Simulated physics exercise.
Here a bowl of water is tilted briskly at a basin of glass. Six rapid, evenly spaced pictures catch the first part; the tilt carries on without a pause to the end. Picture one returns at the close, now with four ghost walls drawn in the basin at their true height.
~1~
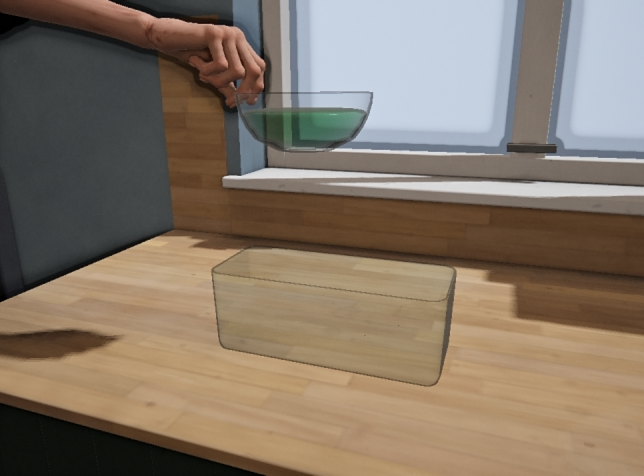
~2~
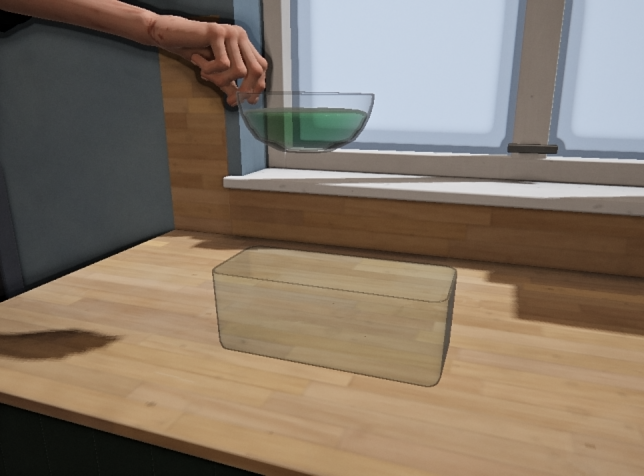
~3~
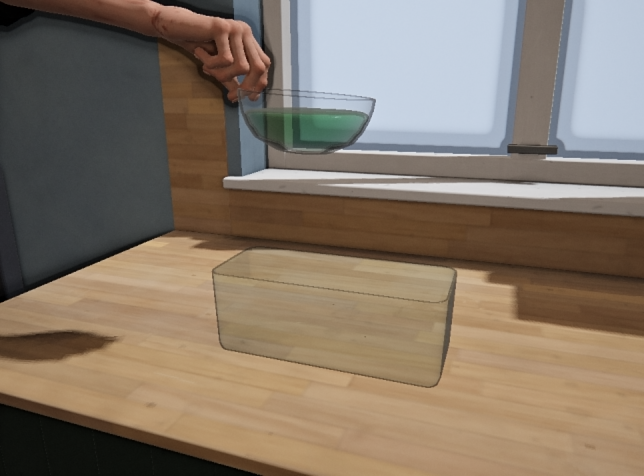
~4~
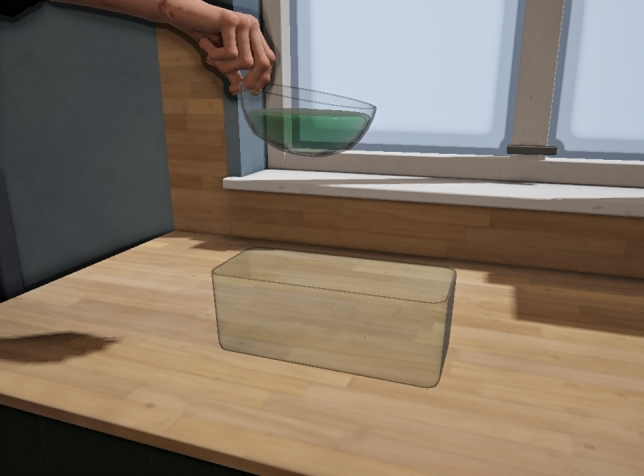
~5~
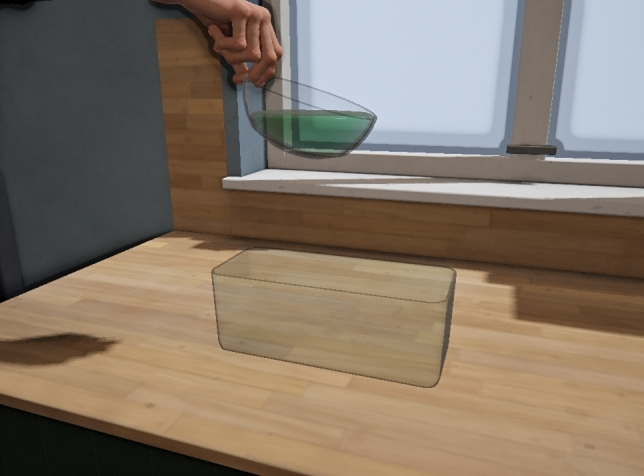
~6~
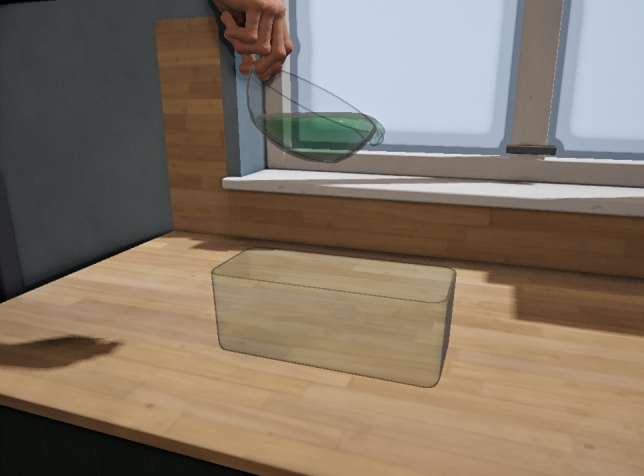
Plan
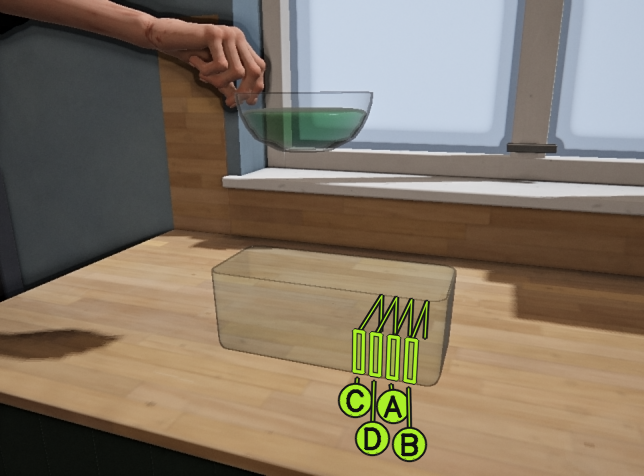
We see a hand holding a clear bowl of green liquid above a glass basin on a wooden counter; the hand lifts the bowl's left side, tilting it rightward until a little liquid passes over the lower right lip.
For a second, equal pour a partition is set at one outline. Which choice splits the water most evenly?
A works best here.
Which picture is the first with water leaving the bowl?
Picture 6.
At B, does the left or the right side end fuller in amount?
More ends on the left.
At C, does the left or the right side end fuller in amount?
The right side.
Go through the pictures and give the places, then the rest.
Upright, lip at (369, 92); basin from (221, 344) to (440, 384); nothing has left yet.
Upright, lip at (370, 94); nothing has left yet.
Tipped about 5°, lip at (371, 99); nothing has left yet.
Tipped about 11°, lip at (372, 108); nothing has left yet.
Tipped about 19°, lip at (373, 118); nothing has left yet.
Tipped about 28°, lip at (372, 130); water is over the lip, down to (376, 143).
On the marked copy, A at (391, 384); B at (408, 388); C at (357, 378); D at (374, 381).
If A is chosen, about 49 % ends left of the wall and 51 % right of it.
If B is chosen, about 70 % ends left of the wall and 28 % right of it; 3 % is lost outside.
If C is chosen, about 16 % ends left of the wall and 83 % right of it.
If D is chosen, about 29 % ends left of the wall and 71 % right of it.
